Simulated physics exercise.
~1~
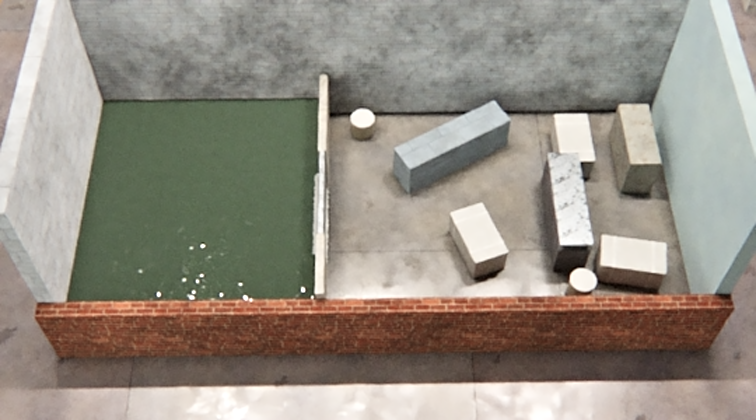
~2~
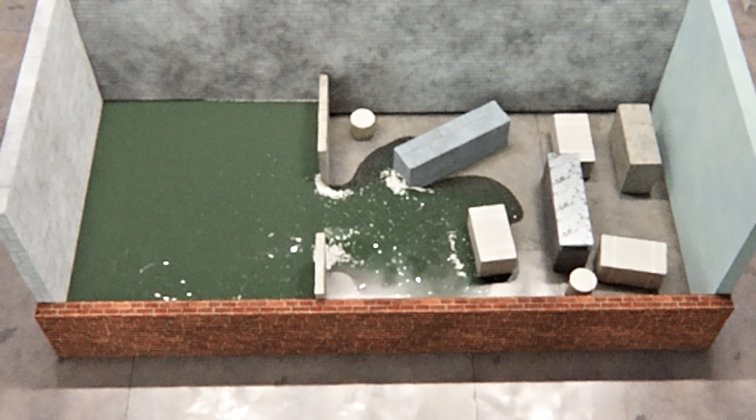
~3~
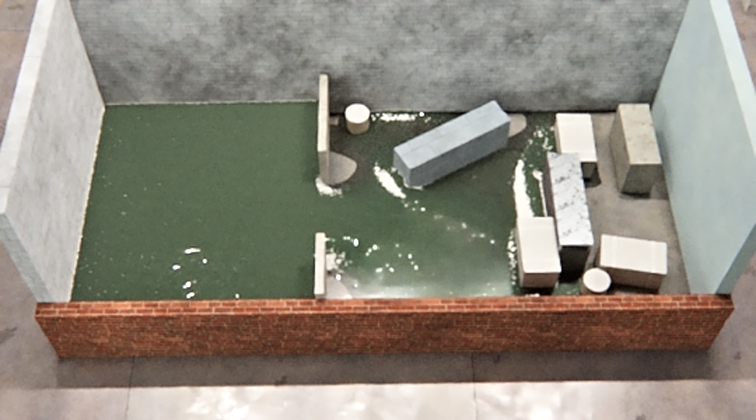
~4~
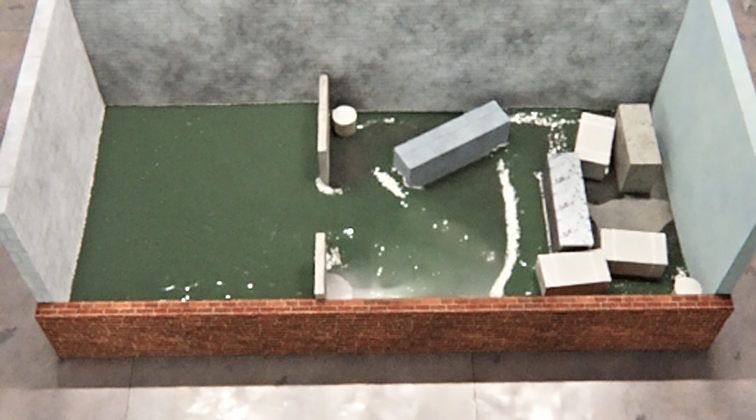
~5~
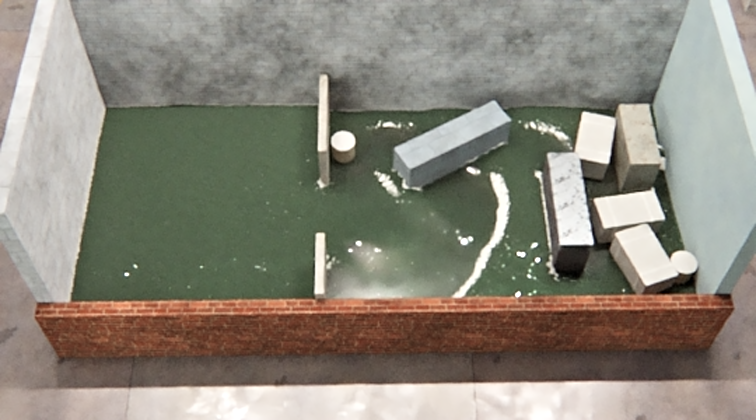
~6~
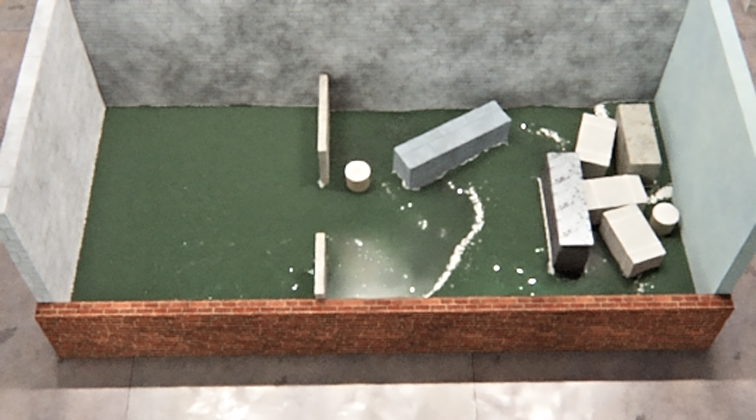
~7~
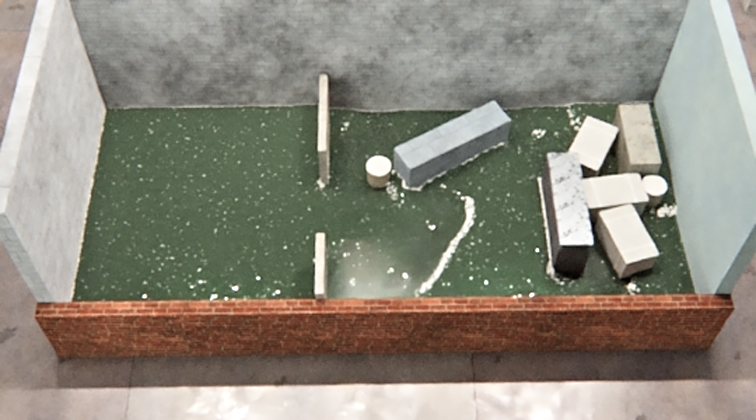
The video shows green water pouring through a gap in a low partition into the right side of a walled enclosure, spreading around pale blocks and small cylinders, pushing several along, until the floor is covered and blocks sit clustered at right while one cylinder drifts beside the long blue-grey block.
